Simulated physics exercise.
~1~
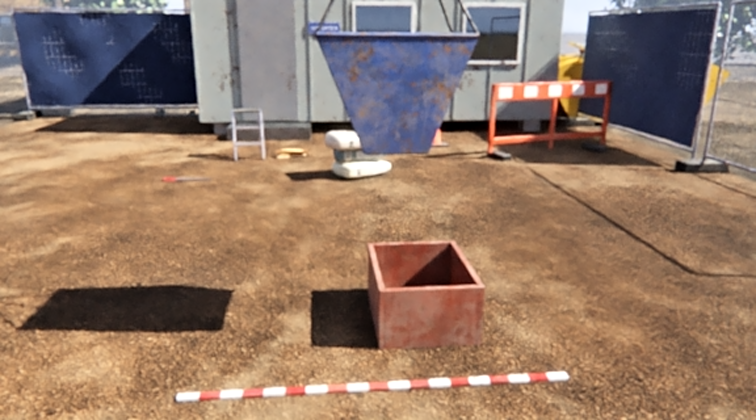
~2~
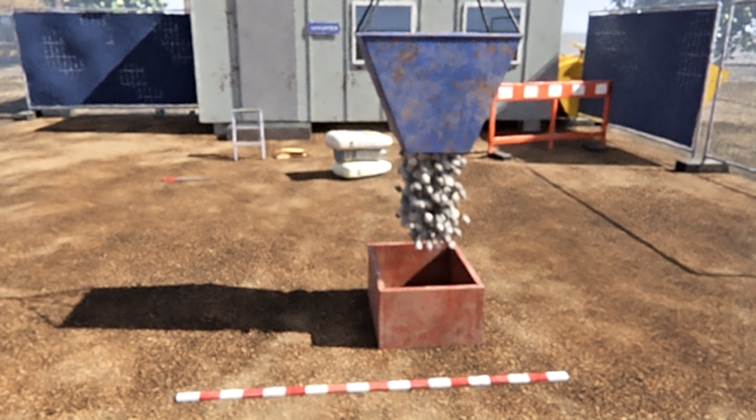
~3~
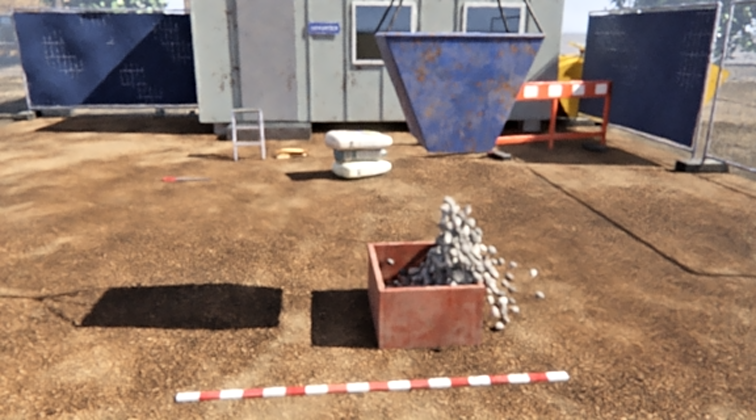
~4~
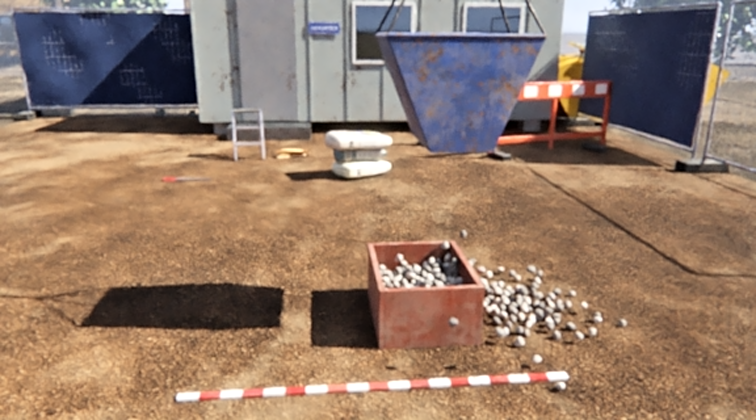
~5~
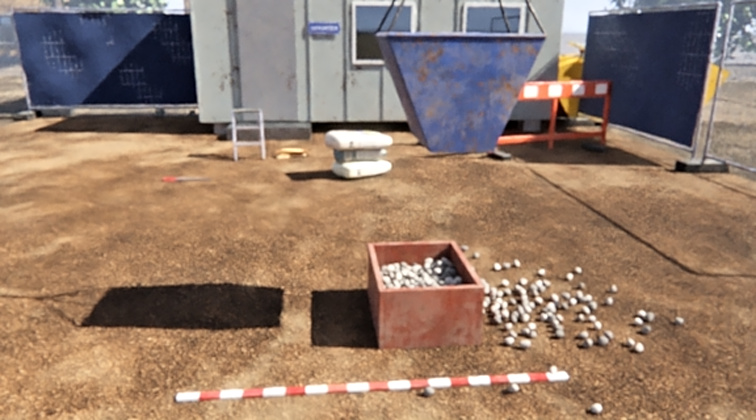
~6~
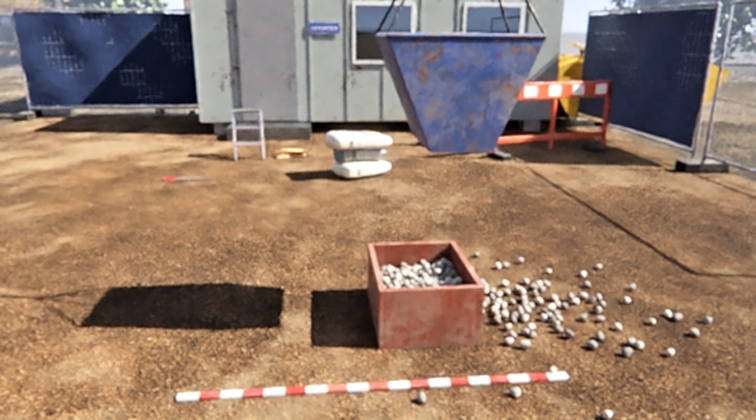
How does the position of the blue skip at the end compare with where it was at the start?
At the end the blue skip hangs farther to the right than it did at the start, at about the same height.
